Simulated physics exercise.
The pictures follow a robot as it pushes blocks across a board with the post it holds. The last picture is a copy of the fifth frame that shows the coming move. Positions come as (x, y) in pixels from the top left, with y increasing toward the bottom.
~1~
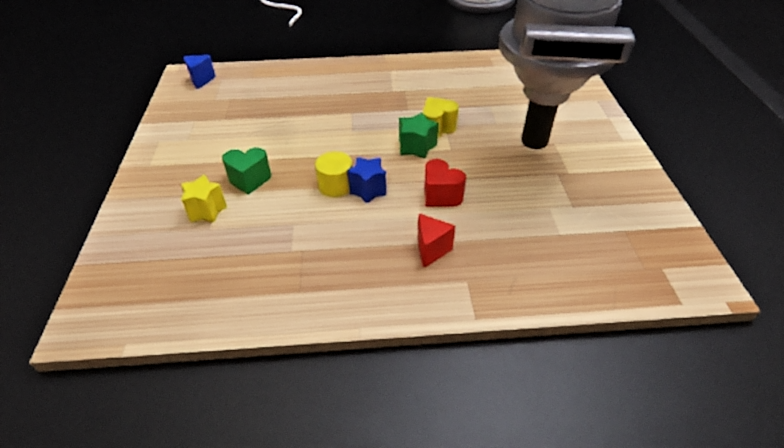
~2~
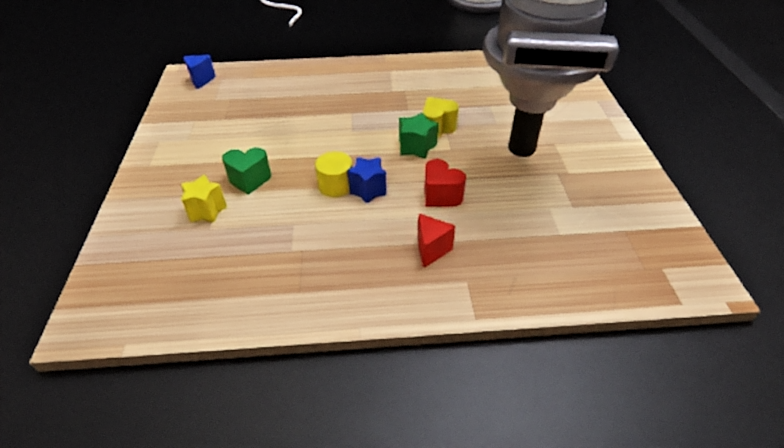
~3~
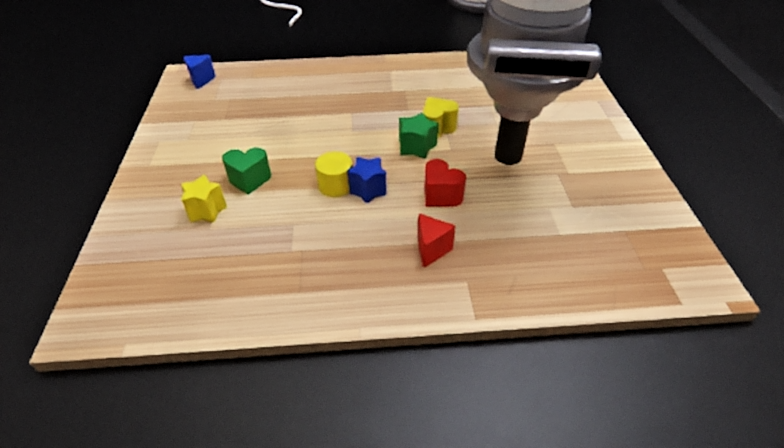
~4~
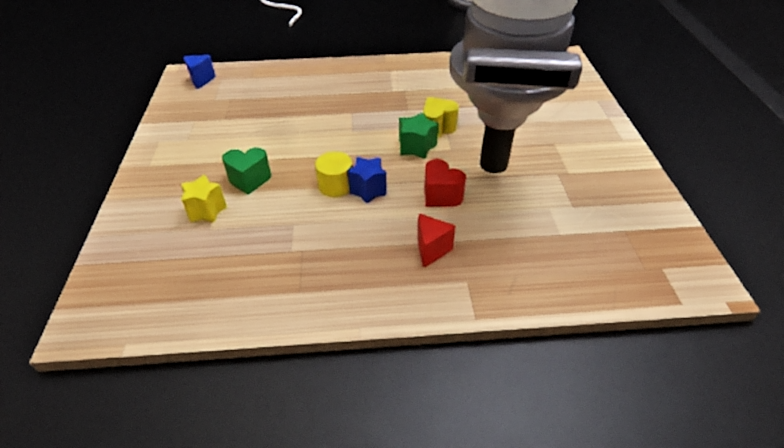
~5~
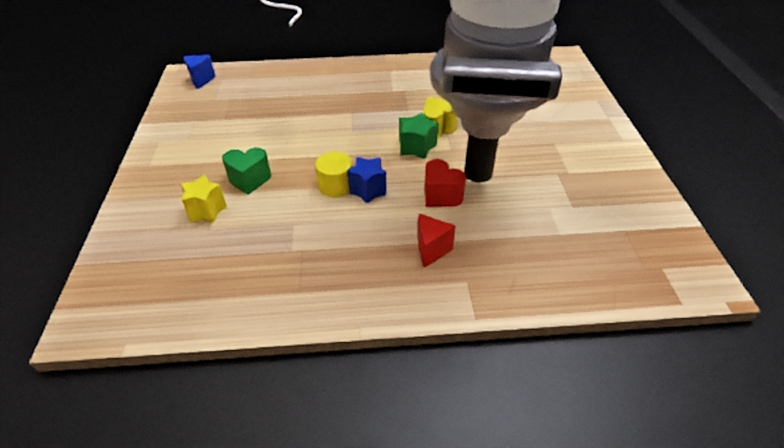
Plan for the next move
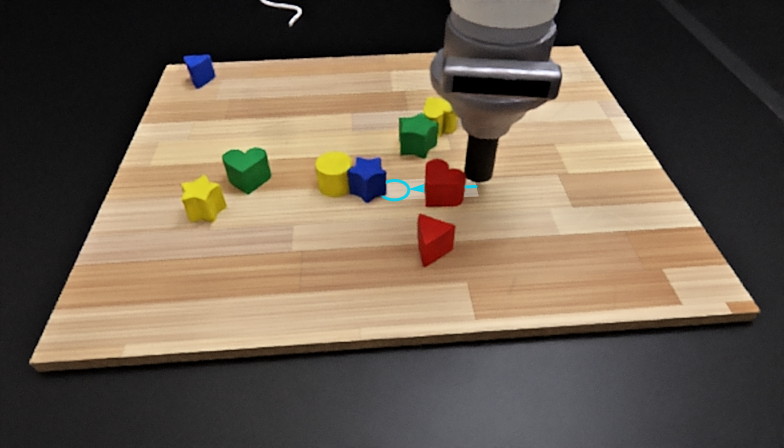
On a wooden board, a robot arm moves left and nearer beside still, colourful blocks.
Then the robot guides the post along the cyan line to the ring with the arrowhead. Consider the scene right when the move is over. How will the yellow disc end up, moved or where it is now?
The yellow disc keeps its place.
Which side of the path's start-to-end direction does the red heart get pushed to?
Goes left.
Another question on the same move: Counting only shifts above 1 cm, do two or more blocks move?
My answer is no.
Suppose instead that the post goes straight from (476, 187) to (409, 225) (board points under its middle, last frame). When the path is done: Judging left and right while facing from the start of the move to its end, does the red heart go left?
No, it doesn't check out.
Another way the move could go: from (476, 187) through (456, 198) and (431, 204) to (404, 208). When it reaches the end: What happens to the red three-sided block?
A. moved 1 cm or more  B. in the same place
Choice B: In the same place.
Drawn move, from (476, 187) directly to (394, 190).
On the path given first. Halfway along, post at (436, 175); red heart at (419, 180).
At the end, post at (394, 177); yellow disc still; blue star block at (363, 168); red heart at (401, 187), turned 50° anticlockwise.
